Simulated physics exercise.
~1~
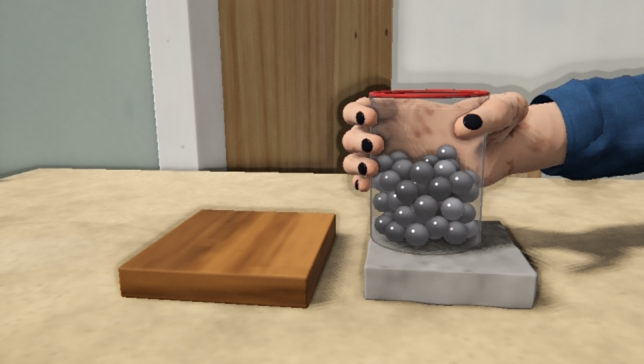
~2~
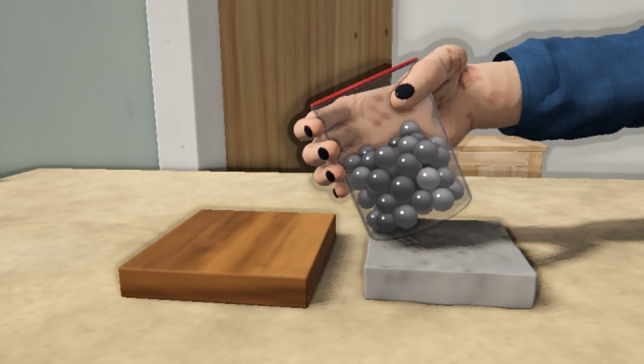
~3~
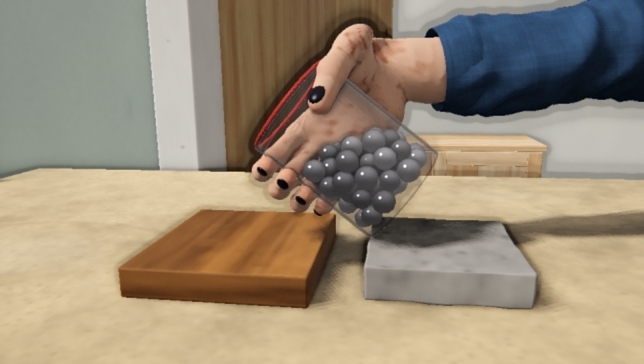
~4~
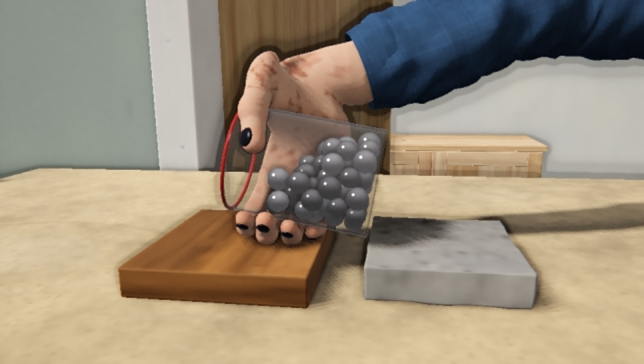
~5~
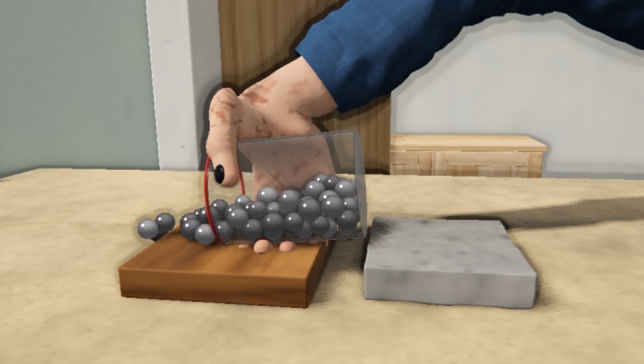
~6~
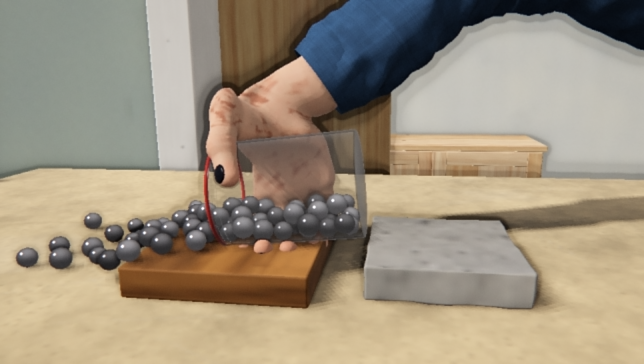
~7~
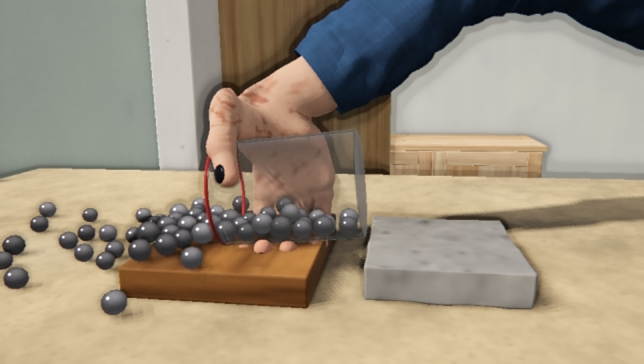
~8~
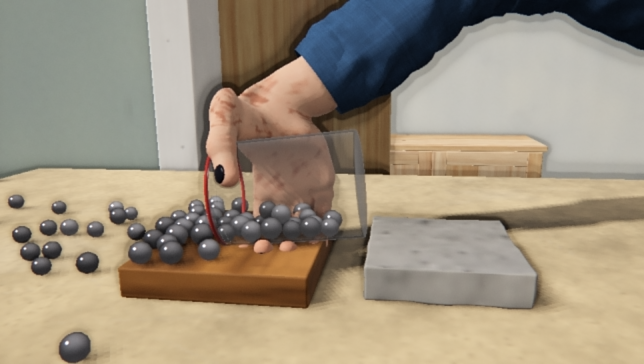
A hand with dark nails lifted a clear, open jar of gray metal balls off a stone slab and tipped it left onto a wooden block, where it lay on its side as many balls spilled out across the block and tabletop.
